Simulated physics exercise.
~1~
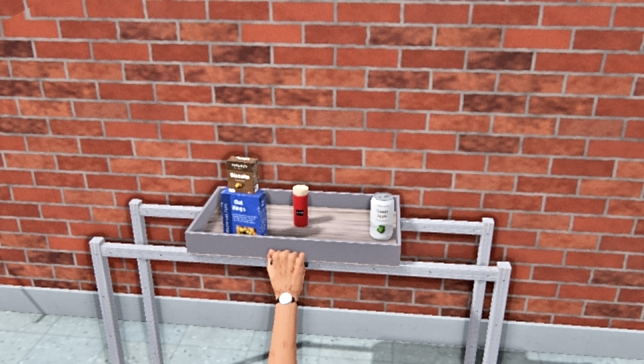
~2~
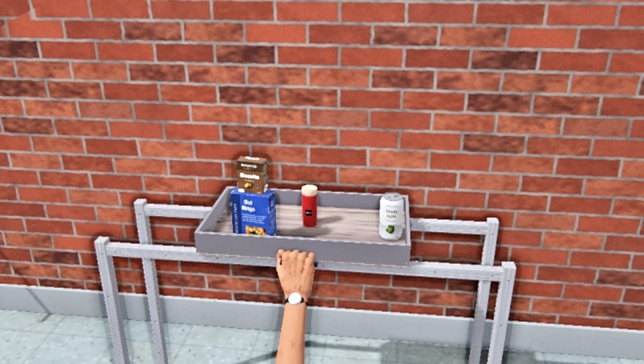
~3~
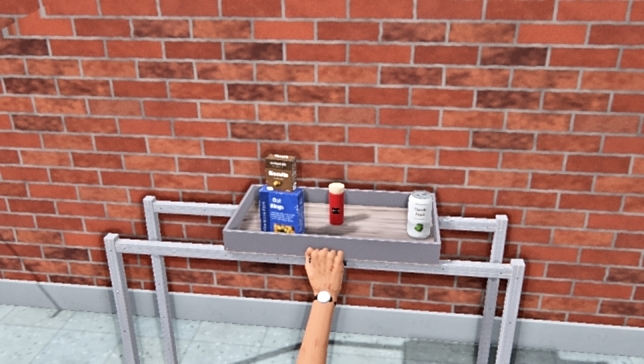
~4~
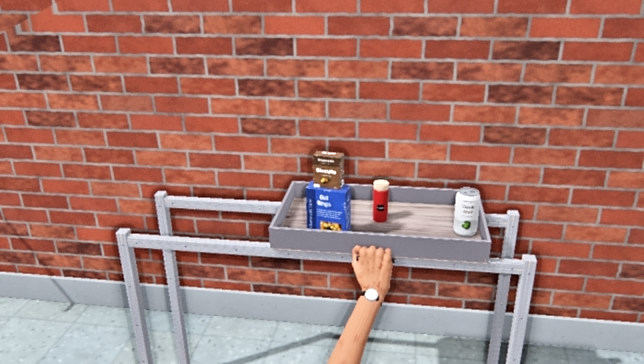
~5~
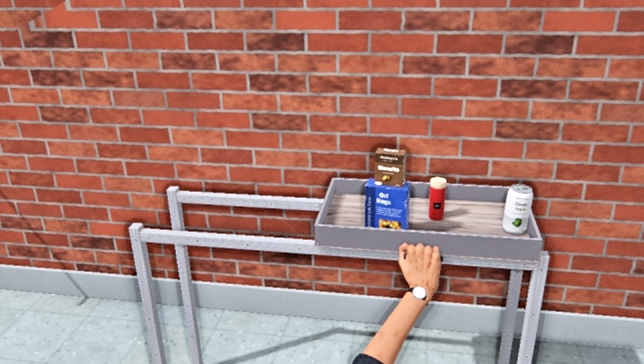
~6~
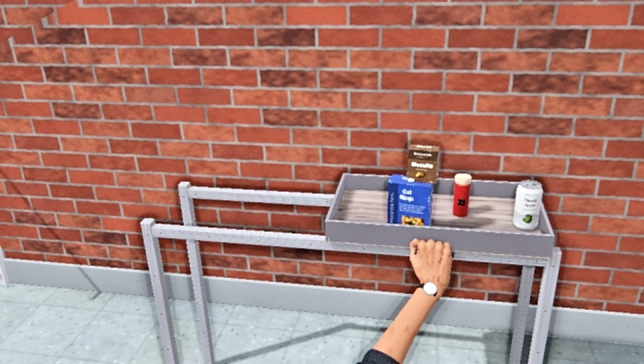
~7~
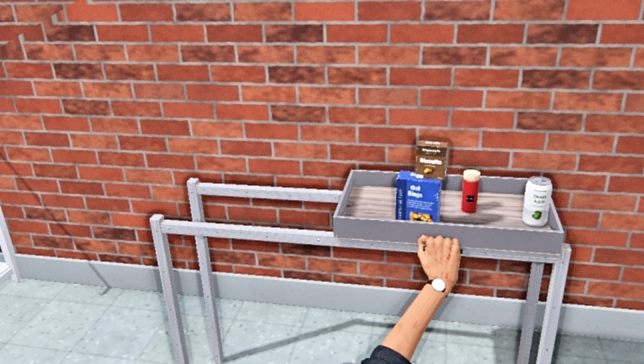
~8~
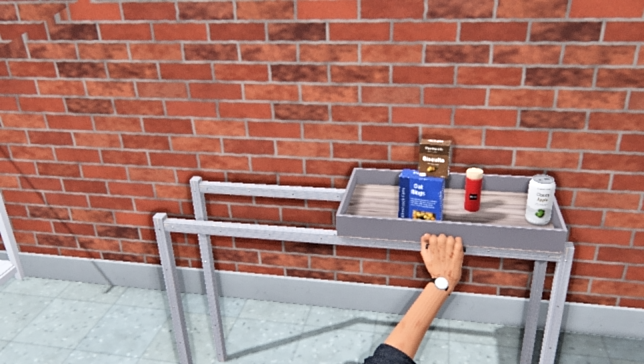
A hand pushed a gray tray holding two packets, a red shaker and a white can rightward along metal rails until it stopped at the right end, where the packets and shaker slid slightly right inside and everything stayed upright.
